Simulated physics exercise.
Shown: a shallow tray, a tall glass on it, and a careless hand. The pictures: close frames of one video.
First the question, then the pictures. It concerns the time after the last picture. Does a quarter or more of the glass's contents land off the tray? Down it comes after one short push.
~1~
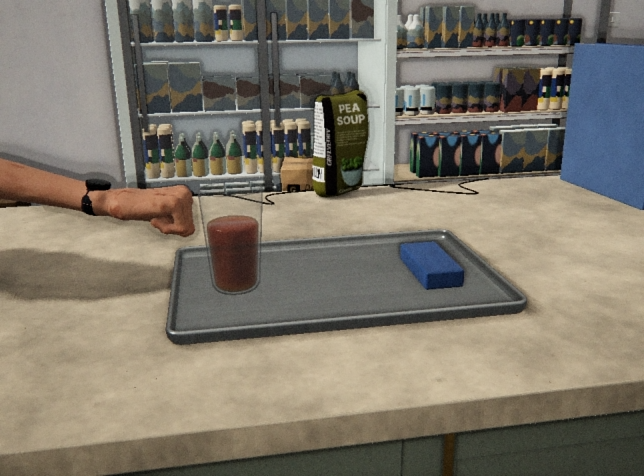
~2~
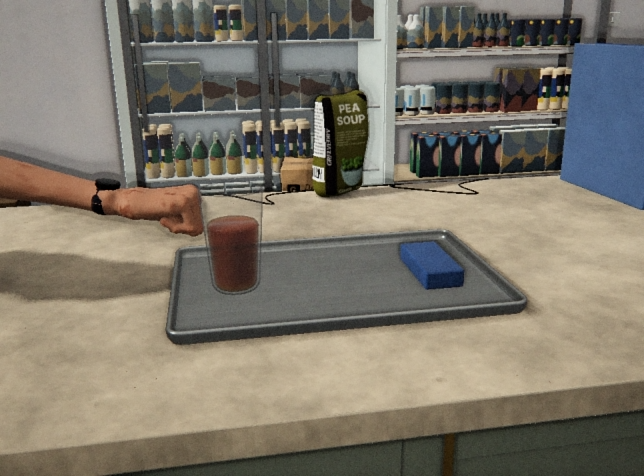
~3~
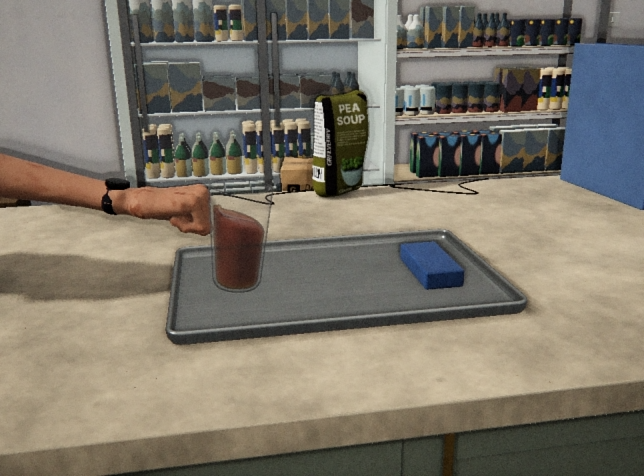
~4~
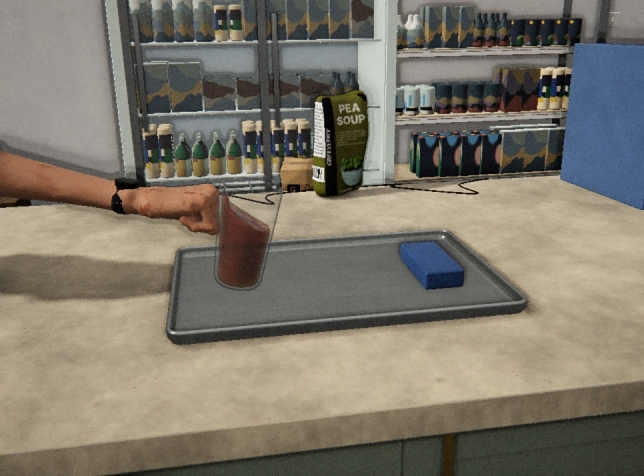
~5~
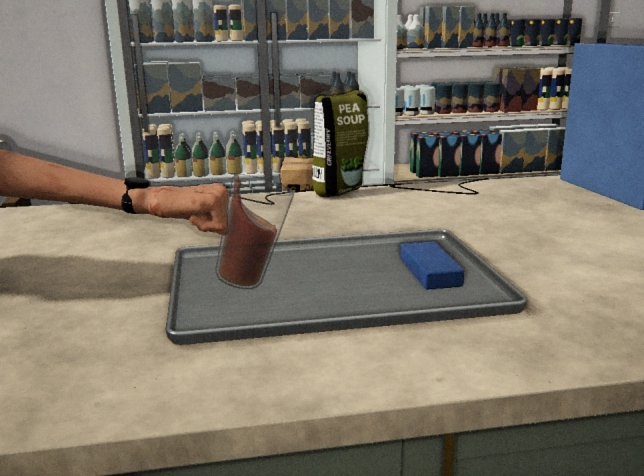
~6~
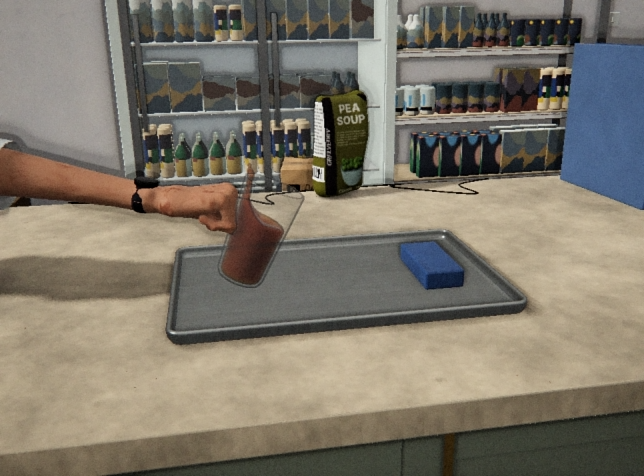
No - most likely the tray will keep at least three quarters of it.
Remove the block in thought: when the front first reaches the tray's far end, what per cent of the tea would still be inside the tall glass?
Around 55 percent.
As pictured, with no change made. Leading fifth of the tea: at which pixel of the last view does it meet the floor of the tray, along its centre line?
At about (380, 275).
A moment on, the tall glass is falling and 99 per cent is in the glass, 0 on the tray and 1 above or beyond its rim.
Next, the tall glass lies on its side and 60 per cent is in the glass, 21 on the tray and 18 above or beyond its rim.
Then the tall glass lies on its side and 31 per cent is in the glass, 38 on the tray and 31 above or beyond its rim.
Later the tall glass lies on its side and 17 per cent is in the glass, 71 on the tray and 12 above or beyond its rim.
At rest 88 per cent is held by tray and glass, 12 is off the tray.
